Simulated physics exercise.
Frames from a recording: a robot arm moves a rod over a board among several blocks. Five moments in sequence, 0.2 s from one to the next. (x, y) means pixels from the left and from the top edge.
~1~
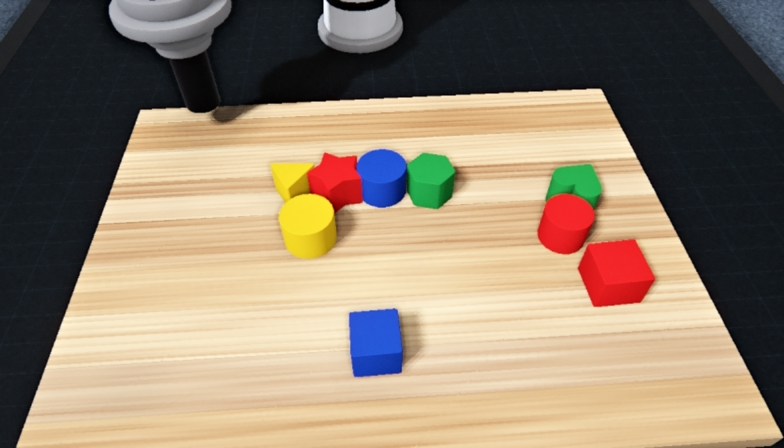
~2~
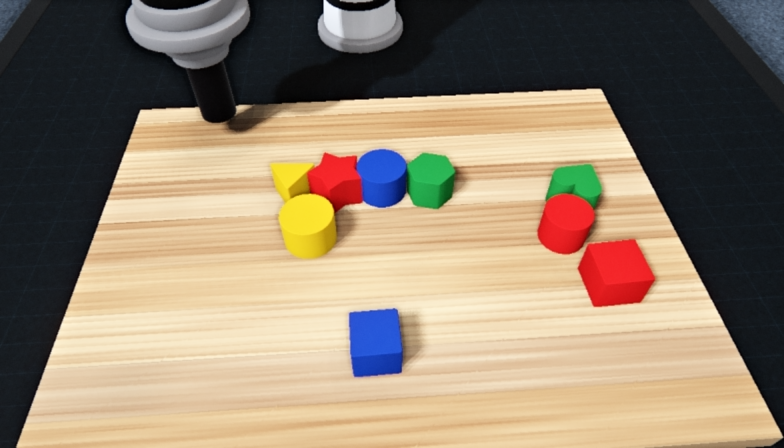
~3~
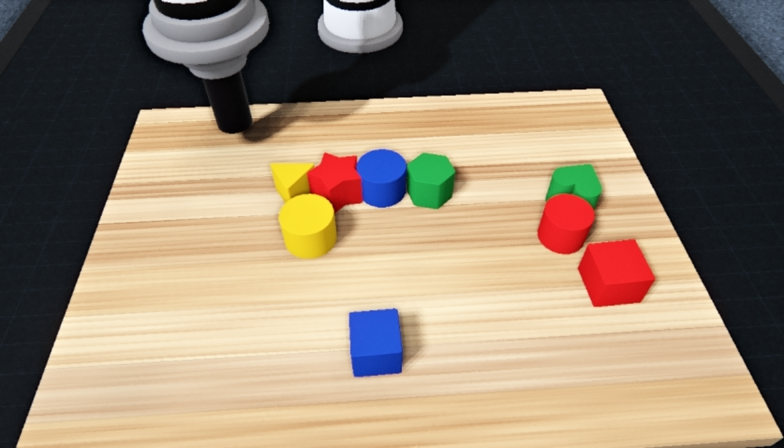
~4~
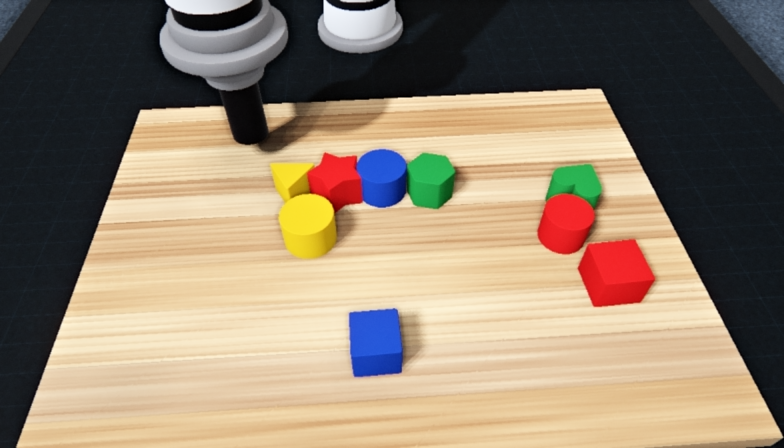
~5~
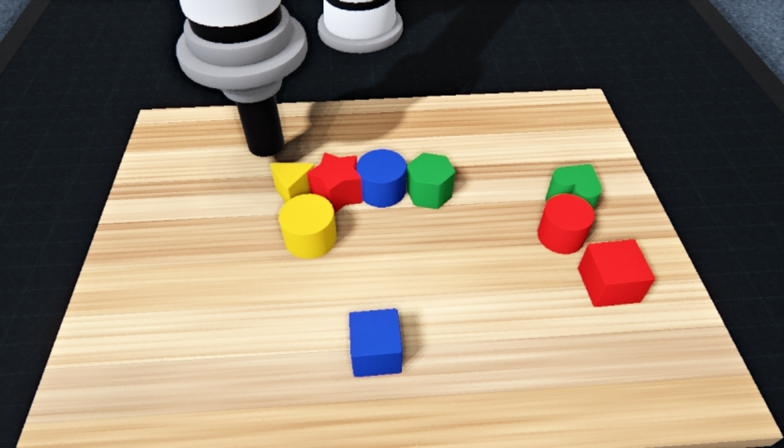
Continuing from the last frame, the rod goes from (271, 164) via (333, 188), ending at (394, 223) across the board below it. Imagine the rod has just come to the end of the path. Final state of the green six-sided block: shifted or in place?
From what I can tell, it won't keep its place.
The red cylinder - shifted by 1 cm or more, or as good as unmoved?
It is not moved.
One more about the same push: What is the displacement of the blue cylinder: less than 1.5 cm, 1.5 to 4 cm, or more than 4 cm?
Shift of over 4 cm.
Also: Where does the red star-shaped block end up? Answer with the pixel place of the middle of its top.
That would be at about pixel (394, 229).
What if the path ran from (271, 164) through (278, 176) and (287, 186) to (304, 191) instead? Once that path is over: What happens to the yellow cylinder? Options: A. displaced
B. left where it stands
A: Displaced.
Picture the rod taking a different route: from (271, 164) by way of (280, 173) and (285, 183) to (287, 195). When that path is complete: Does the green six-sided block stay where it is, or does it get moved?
Once the rod is done, the green six-sided block remains in the old spot.
On the path given first. One third of the way, rod (310, 161); yellow three-sided block (291, 176); red star-shaped block (339, 172).
Two thirds of the way, rod (352, 180); yellow three-sided block (295, 177), turned 25° clockwise; red star-shaped block (366, 199), turned 40° clockwise; blue cylinder (410, 177); green six-sided block (456, 167), turned 15° clockwise.
At the end, rod (393, 204); yellow three-sided block (295, 177), turned 25° clockwise; red star-shaped block (394, 229), turned 65° clockwise; blue cylinder (437, 187); green six-sided block (471, 164); red cylinder still.
